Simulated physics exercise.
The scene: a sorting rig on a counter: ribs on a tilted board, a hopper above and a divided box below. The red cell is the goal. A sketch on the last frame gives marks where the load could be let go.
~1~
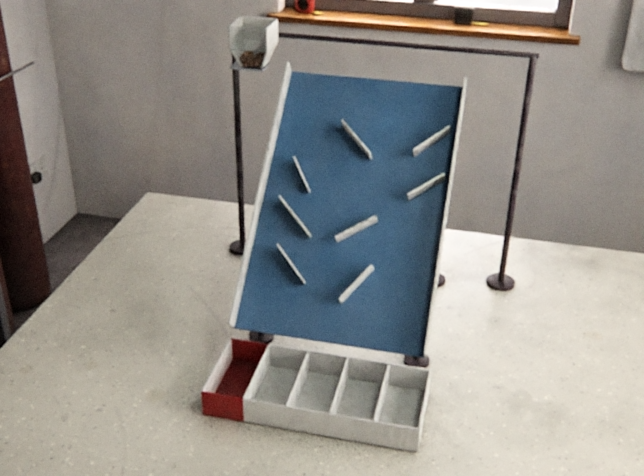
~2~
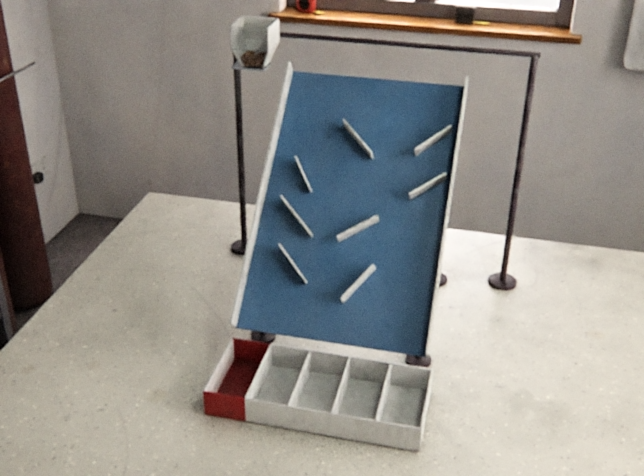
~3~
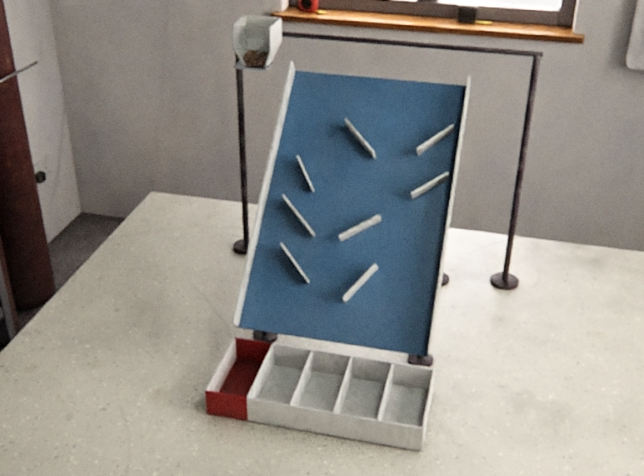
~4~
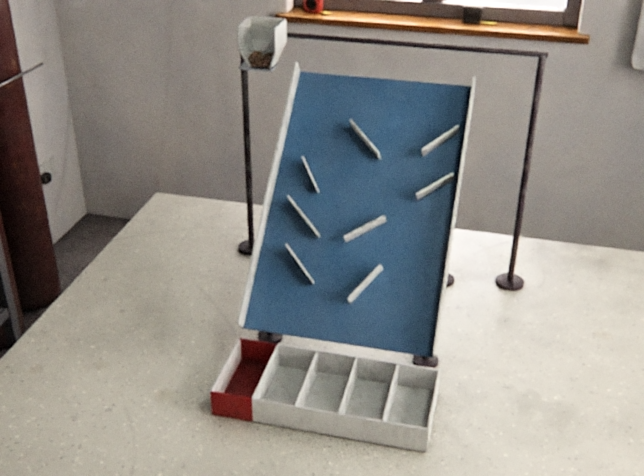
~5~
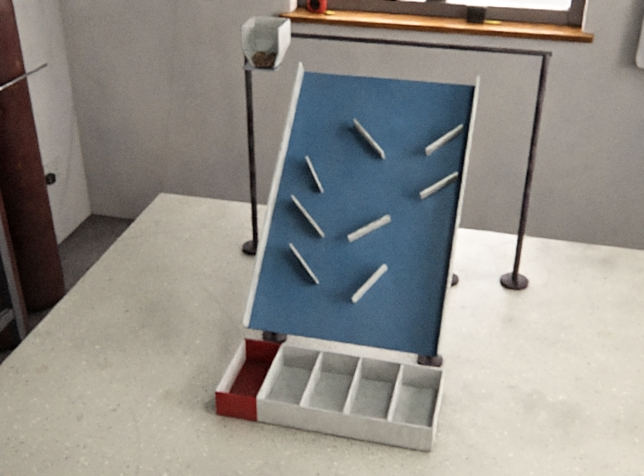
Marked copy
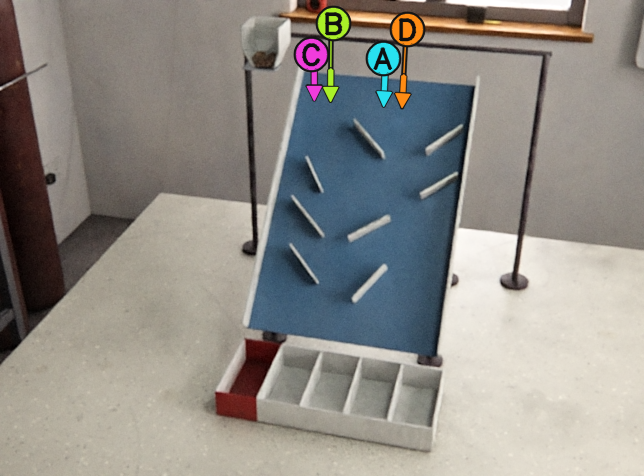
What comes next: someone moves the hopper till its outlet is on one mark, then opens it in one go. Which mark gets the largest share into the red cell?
Mark C does it best.
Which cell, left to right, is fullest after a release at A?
The fifth.
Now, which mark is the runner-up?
B.
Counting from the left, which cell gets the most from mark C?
The first.
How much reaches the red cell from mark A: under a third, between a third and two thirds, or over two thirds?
Under a third.
On the marked copy, mark A meets the board at (383, 101); mark B meets the board at (330, 96); mark C meets the board at (314, 95); mark D meets the board at (402, 102).
With A, none in the red cell, most in other cells, a small part outside the box.
With B, about a third in the red cell, about two thirds in other cells, a stray few outside the box.
With C, about two thirds in the red cell, about a third in other cells.
With D, none in the red cell, nearly all in other cells, a small part outside the box.
